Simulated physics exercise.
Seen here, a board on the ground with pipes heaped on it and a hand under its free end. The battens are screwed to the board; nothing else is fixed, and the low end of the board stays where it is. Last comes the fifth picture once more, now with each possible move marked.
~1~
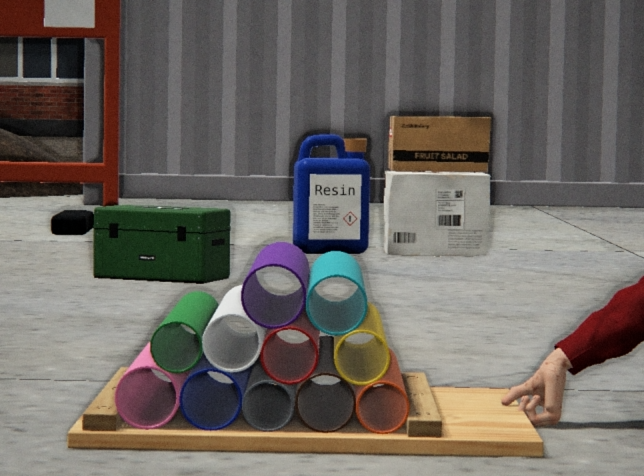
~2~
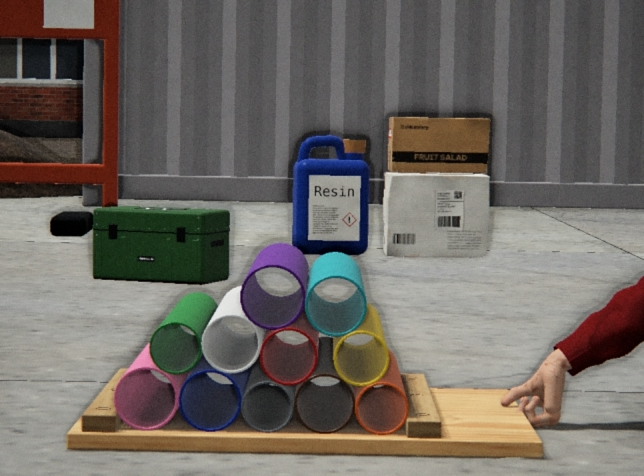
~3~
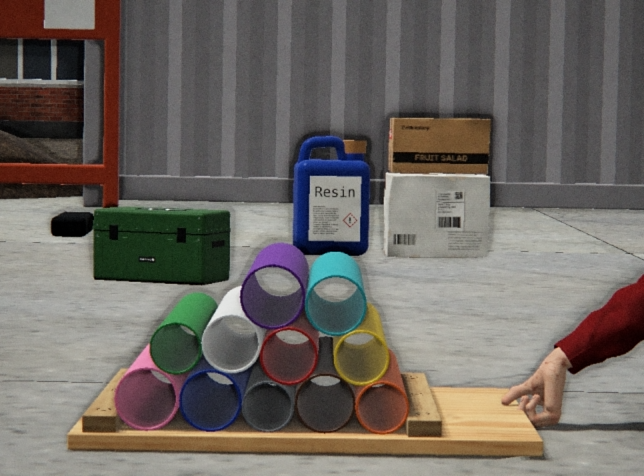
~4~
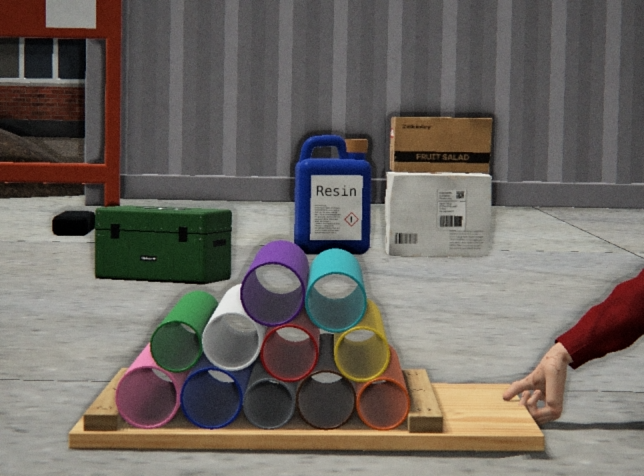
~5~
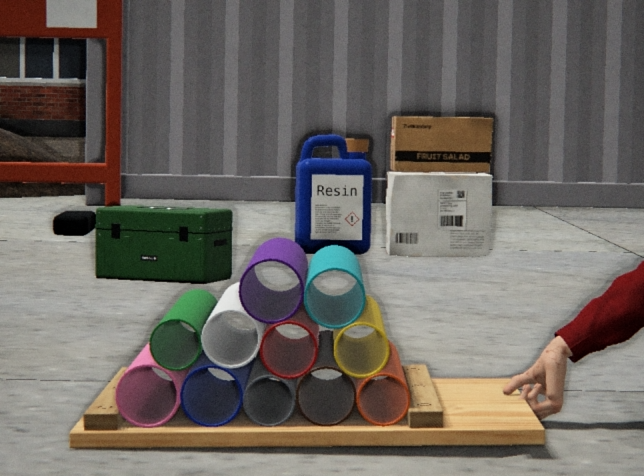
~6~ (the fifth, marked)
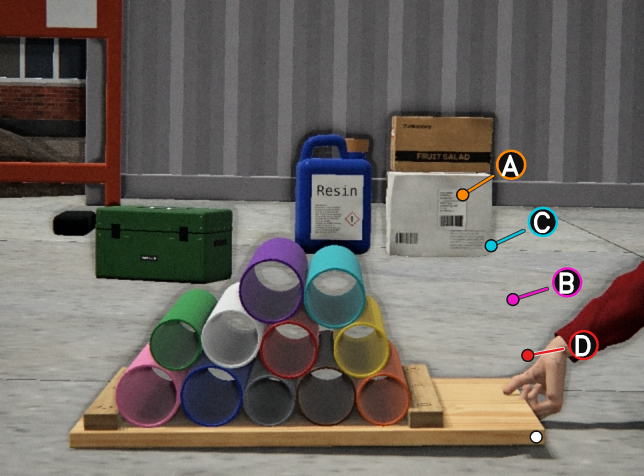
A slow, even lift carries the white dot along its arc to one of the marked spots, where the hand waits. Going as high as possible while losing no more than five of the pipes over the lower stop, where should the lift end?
Lift it to A and no more.
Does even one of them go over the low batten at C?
At C: Yes.
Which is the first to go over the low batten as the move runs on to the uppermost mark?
The green one.
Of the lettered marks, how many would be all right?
Four of them.
On the marked copy, A at (462, 195); B at (513, 299); C at (491, 246); D at (528, 356); the white dot at (536, 437).
With A. Early on, board at 19°.
Further on, board at 33°.
At the end, board at 33°, five over the low batten.
As for the rest, B four over the low batten (red, white, green, purple); C five over the low batten; D two over the low batten (white, green).
